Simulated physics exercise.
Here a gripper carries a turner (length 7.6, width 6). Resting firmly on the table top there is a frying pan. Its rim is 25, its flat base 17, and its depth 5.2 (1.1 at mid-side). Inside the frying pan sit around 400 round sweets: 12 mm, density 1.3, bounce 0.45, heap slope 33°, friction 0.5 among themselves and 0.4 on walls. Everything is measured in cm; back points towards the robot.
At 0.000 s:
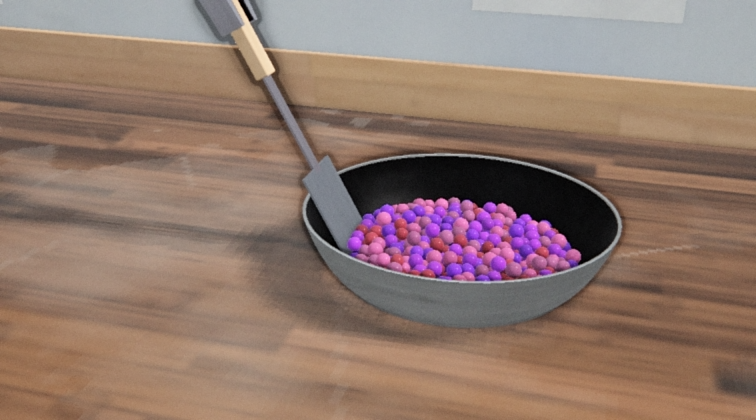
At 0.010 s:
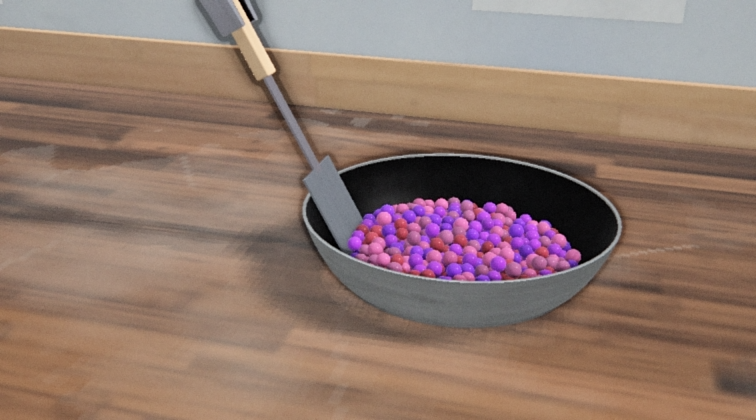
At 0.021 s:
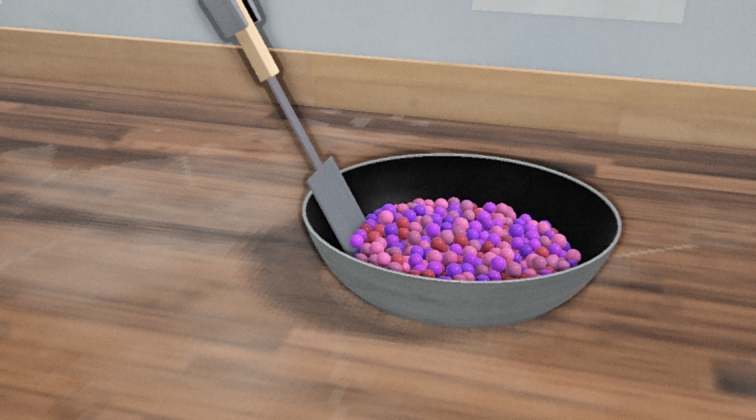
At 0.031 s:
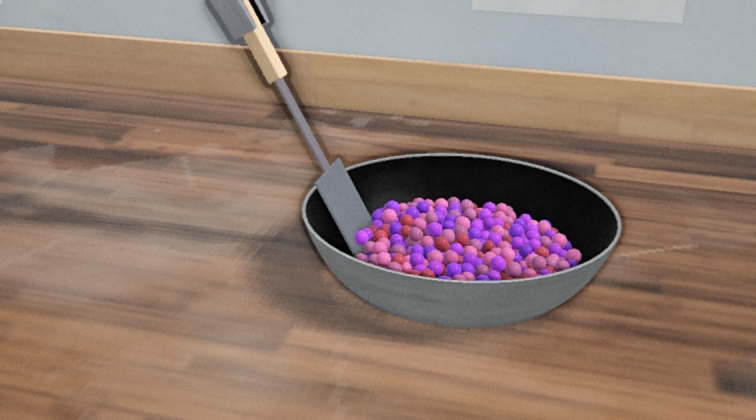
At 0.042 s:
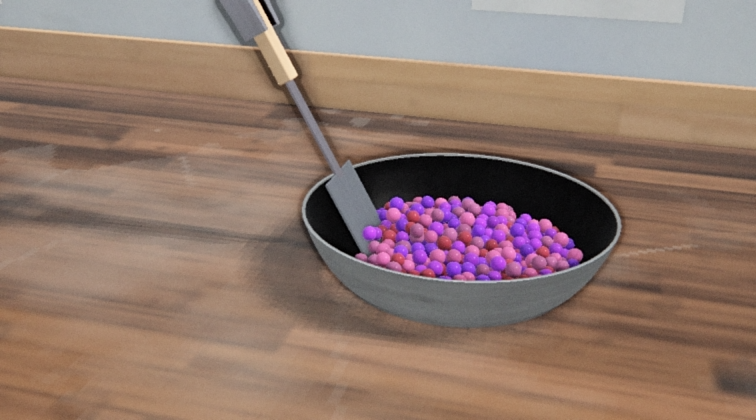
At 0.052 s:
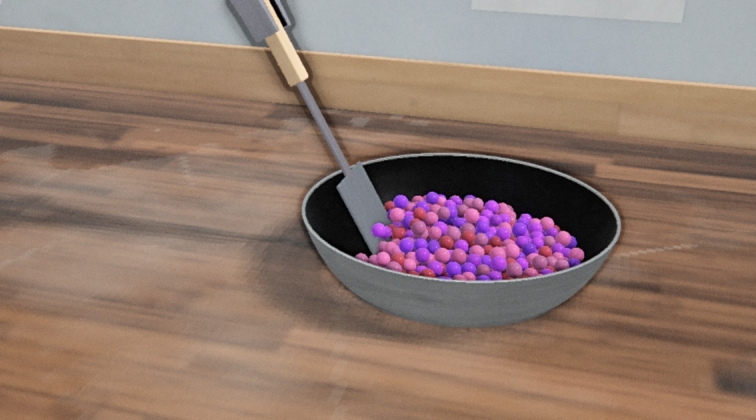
A grey turner with a pale wooden section on its handle, held by a gripper at the upper left, slides slowly a short way right inside a frying pan, nudging the nearest round sweets. The dark-lined grey pan, heaped with purple, pink and red sweets, stays still right of centre. The steady view looks down across a brown wooden table top towards a pale blue-grey wall.
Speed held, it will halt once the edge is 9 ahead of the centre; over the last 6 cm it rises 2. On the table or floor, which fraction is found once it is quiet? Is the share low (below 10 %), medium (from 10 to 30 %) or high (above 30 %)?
The share is medium, from 10 to 30 %.
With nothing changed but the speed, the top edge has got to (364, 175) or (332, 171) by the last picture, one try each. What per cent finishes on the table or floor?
Roughly 20 per cent, then roughly 5 per cent.
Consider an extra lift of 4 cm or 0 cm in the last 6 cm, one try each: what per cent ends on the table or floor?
It comes to around 15 per cent on the first try and around 15 per cent on the second.
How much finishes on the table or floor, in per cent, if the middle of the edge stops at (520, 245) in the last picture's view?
Something close to 0 in a hundred.
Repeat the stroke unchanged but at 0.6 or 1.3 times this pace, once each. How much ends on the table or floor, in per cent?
Some 10 per cent, then some 20 per cent, on the table or floor.
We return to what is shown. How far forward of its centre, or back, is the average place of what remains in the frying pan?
I'd say it's roughly 2.5 cm toward the front.
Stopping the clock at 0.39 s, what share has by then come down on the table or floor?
Some 5 per cent of the load.
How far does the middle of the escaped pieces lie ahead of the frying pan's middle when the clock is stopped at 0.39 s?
Distance ahead of centre: Approx. 18 cm.
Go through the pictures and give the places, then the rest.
Turner top edge at (315, 167), sloping 61°; upper third of the load around (454, 241), from x 345 to 575, top at y 205; 400 in the frying pan, in the first frame.
Turner top edge at (316, 167), sloping 61°; upper third of the load around (454, 241), from x 345 to 575, top at y 205, in the second frame.
Turner top edge at (320, 168), sloping 61°; upper third of the load around (451, 241), from x 345 to 575, top at y 205, in the third frame.
Turner top edge at (327, 170), sloping 61°; upper third of the load around (447, 238), from x 345 to 575, top at y 205, in the fourth frame.
Turner top edge at (338, 172), sloping 61°; upper third of the load around (450, 237), from x 345 to 575, top at y 205, in the fifth frame.
Turner top edge at (349, 174), sloping 61°; upper third of the load around (450, 235), from x 345 to 575, top at y 200; 400 in the frying pan, in the sixth frame.
After 0.11 s, sloping 61°, highest piece 5 above the table; 400 in the frying pan.
After 0.16 s, sloping 61°, highest piece 6 above the table; 400 in the frying pan.
After 0.39 s, sloping 61°, highest piece 12 above the table; 331 in the frying pan, 28 on the table or floor, 41 on the blade or in flight.
After 1.44 s, sloping 61°, highest piece 5 above the table; 330 in the frying pan, 70 on the table or floor.
At rest, 330 in the frying pan, 70 on the table or floor. That is 18 % on the table or floor.
